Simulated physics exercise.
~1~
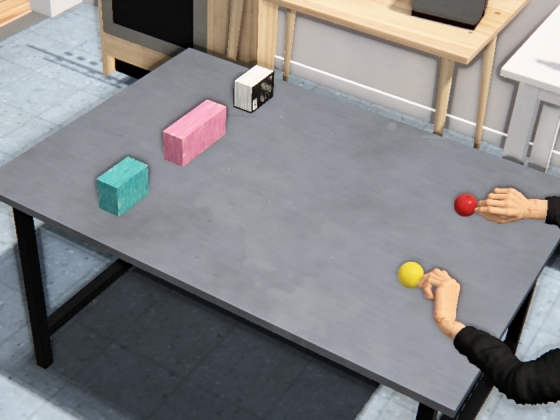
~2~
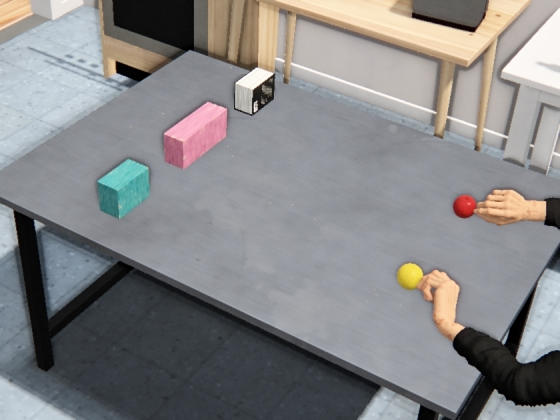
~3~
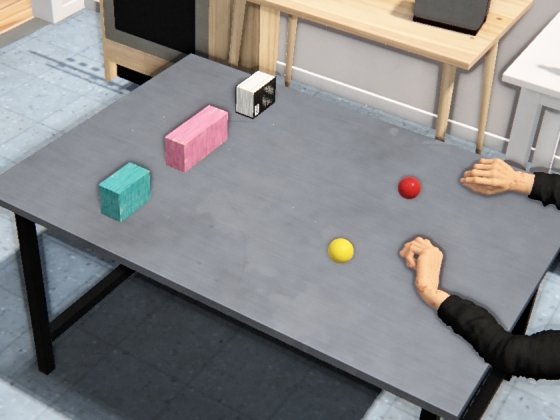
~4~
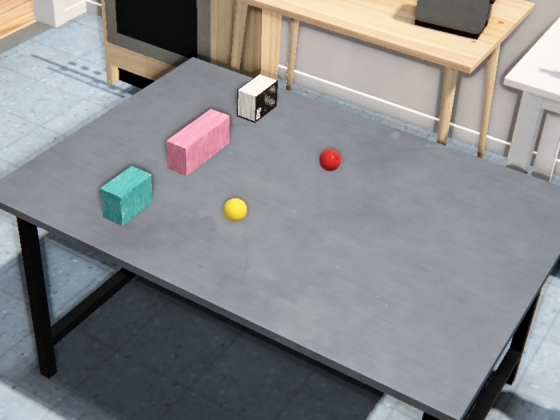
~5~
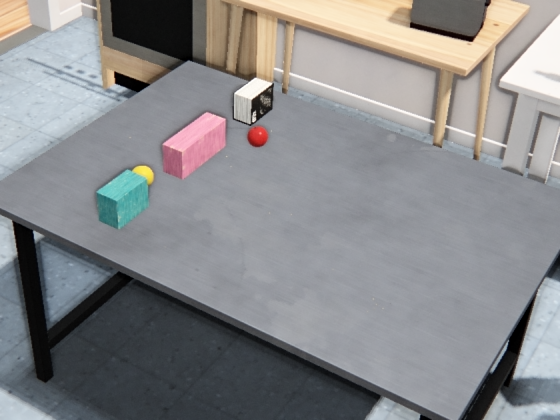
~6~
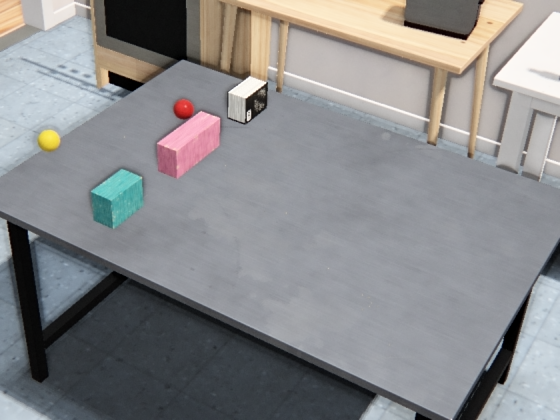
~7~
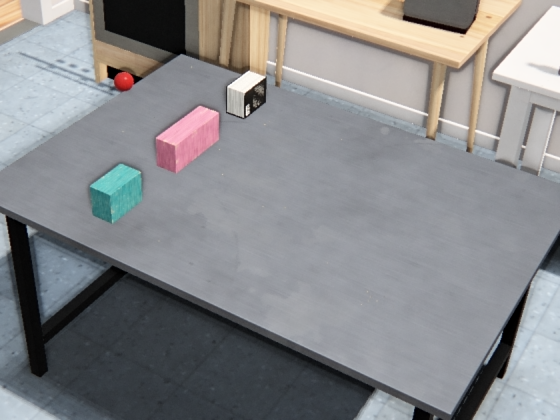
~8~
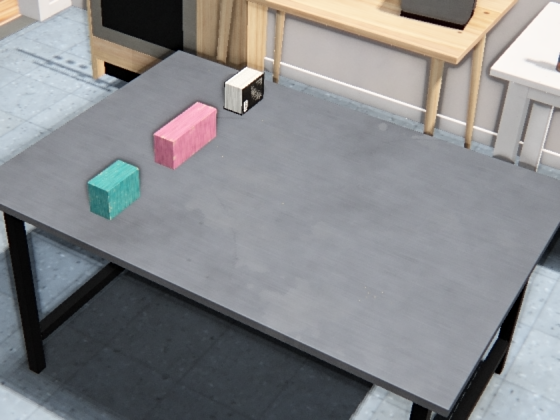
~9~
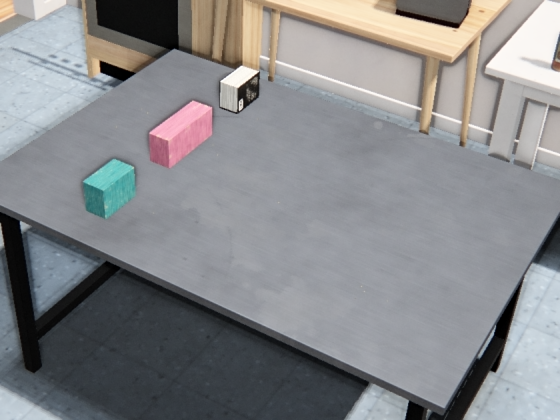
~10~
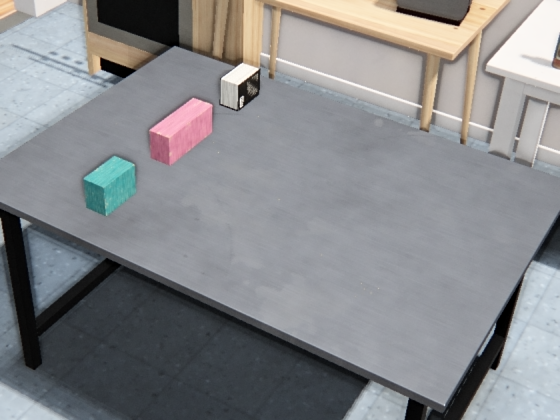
On a dark grey table, two hands released a red ball and a yellow ball, which rolled left through separate gaps between turquoise, pink, and black-and-white blocks and passed out of sight, leaving the three blocks standing where they were.
